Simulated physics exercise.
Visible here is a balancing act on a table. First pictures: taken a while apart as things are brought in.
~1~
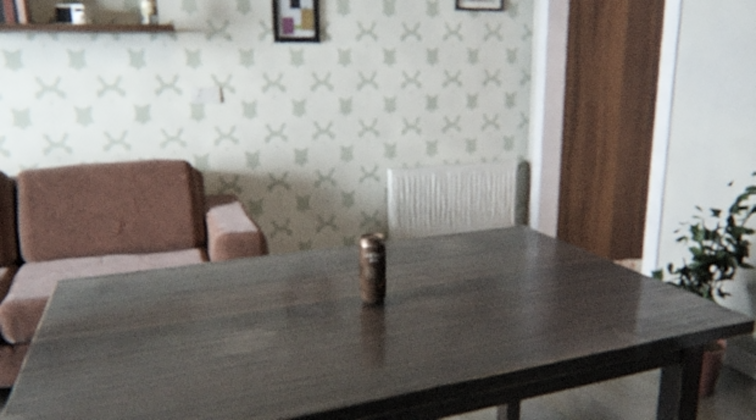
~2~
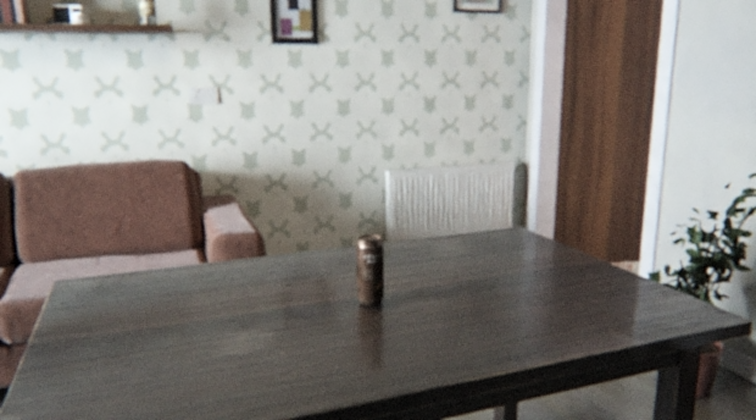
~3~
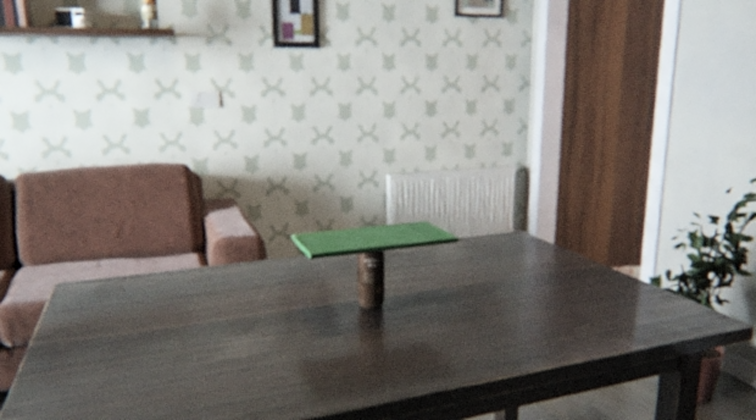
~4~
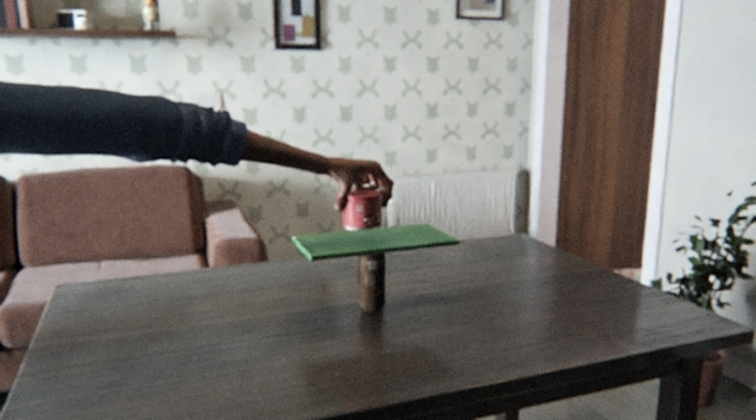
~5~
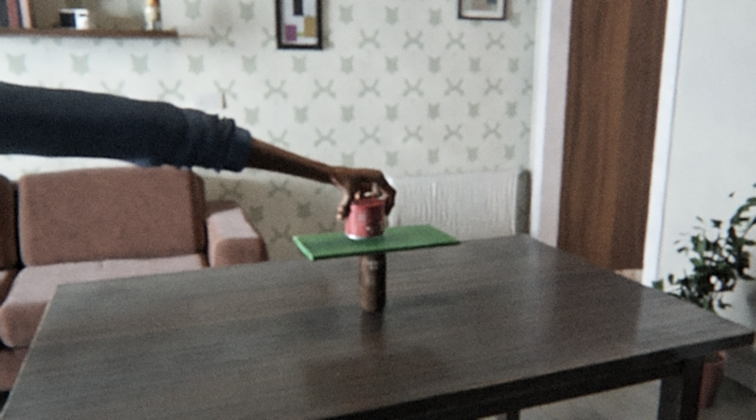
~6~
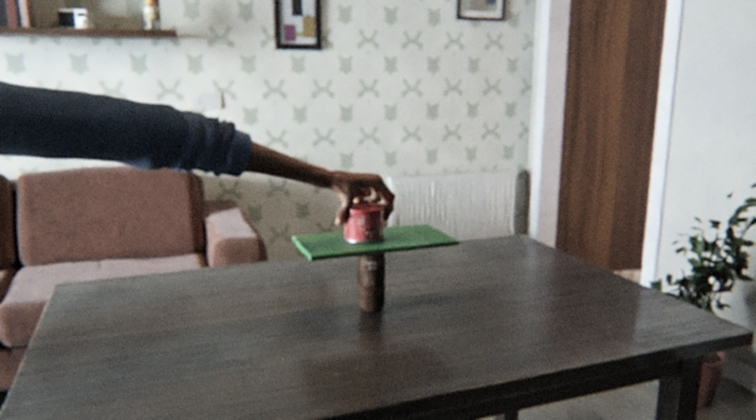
A green board appears, lying flat across the top of a small brown can that at first stands alone on a dark table. An arm in a dark sleeve then reaches in from the left holding a red tub, lowers it slightly onto the middle of the board, and keeps its hand on top.
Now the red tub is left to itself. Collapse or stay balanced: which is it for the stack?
My guess is it stays in place.
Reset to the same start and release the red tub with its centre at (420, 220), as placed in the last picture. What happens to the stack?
Then it comes apart.
Then, 0.30 s on from there, no change.
Then, 0.70 s on from there, red tub resting near (364, 223).
In the end, all 3 unmoved. At the end, from the last picture's camera, red tub near (364, 223). The stack keeps its balance.
